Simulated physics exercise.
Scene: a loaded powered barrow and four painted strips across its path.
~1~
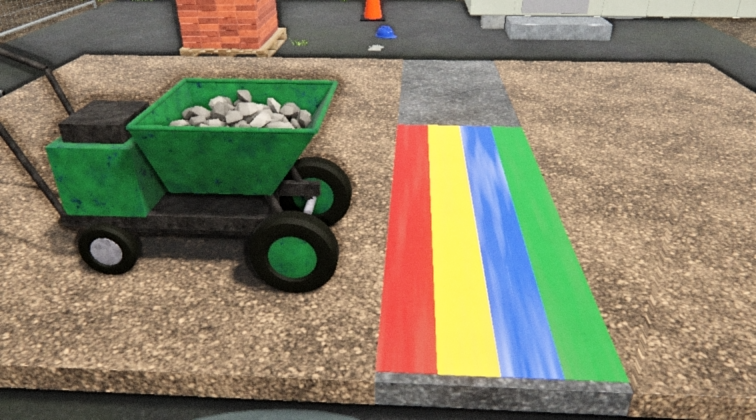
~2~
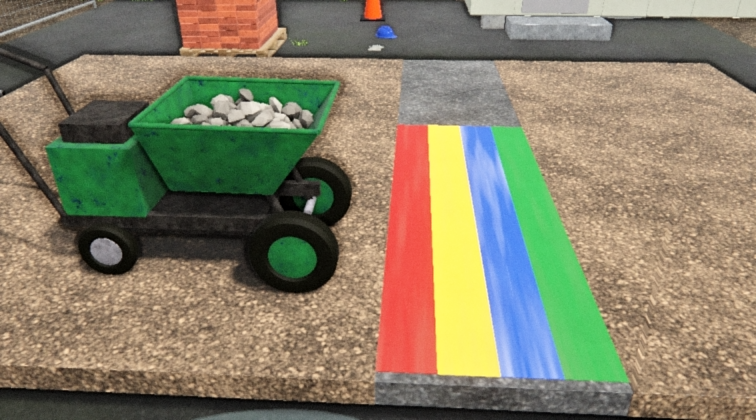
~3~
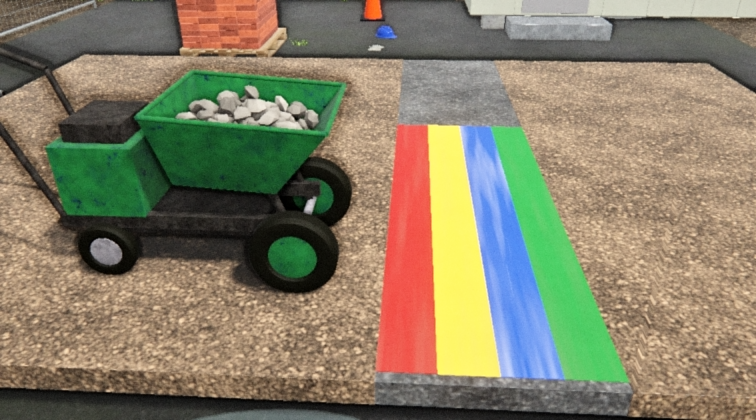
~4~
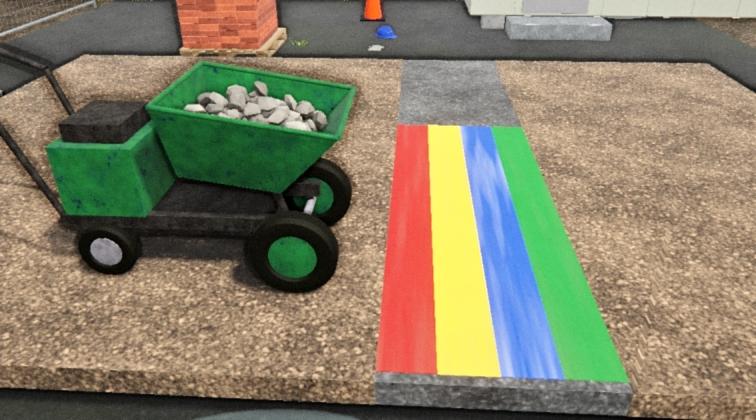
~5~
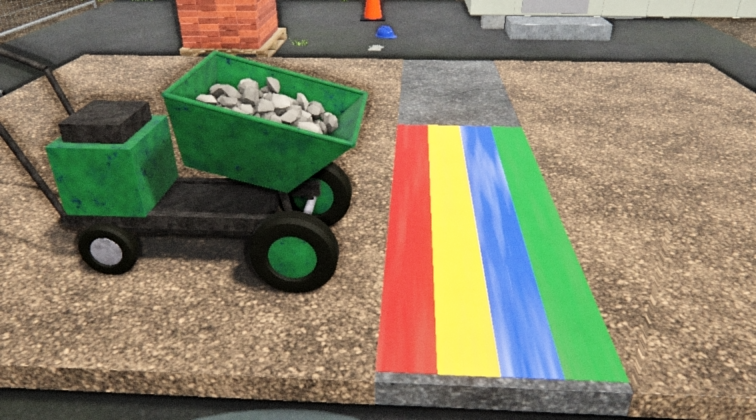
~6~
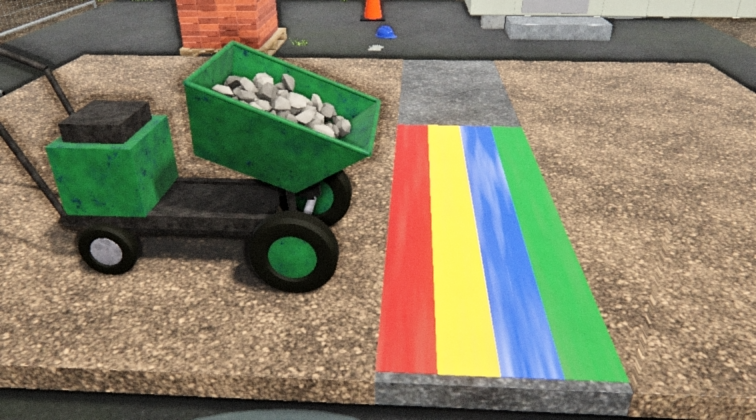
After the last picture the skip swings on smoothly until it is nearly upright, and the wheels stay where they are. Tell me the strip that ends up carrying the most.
Yellow.
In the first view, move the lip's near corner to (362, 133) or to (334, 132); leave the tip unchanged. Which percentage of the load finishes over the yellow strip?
Roughly 20 and 40 percent respectively.
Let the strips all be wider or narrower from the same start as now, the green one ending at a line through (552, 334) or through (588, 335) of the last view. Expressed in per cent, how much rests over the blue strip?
Roughly 30 per cent, then roughly 30 per cent.
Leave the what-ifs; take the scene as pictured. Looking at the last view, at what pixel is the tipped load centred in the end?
About (476, 257).
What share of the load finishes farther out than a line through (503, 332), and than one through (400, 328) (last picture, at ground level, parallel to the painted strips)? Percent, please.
Around 30 per cent for the first, and 90 per cent for the second.
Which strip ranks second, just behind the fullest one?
Runner-up - the strip in blue.
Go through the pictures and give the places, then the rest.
In the first picture, lip of the skip at (315, 132), level; top of the load at (232, 122), broken stones; red strip at (408, 323); yellow strip at (464, 325); blue strip at (521, 327); green strip at (579, 329).
In the second picture, lip of the skip at (318, 132), tipped barely; top of the load at (234, 121).
In the third picture, lip of the skip at (326, 135), tipped barely; top of the load at (239, 118).
In the fourth picture, lip of the skip at (338, 139), tipped a little; top of the load at (225, 114).
In the fifth picture, lip of the skip at (353, 145), tipped clearly; top of the load at (237, 108).
In the sixth picture, lip of the skip at (369, 154), tipped clearly; top of the load at (252, 102); red strip at (408, 323); yellow strip at (464, 325); blue strip at (521, 327); green strip at (579, 329).
Soon, skip tipped steeply; all in the skip.
A while on, skip tipped right over; most in the skip; a small part over the yellow strip; a stray few over the blue strip; a stray few falling.
Towards the end, skip tipped right over; about a quarter in the skip; a stray few over the red strip; about a third over the yellow strip; about a quarter over the blue strip; a small part over the green strip; a stray few off the paint.
Finally, skip tipped right over; a small part in the skip; a small part over the red strip; about a third over the yellow strip; about a quarter over the blue strip; a small part over the green strip; a stray few off the paint.
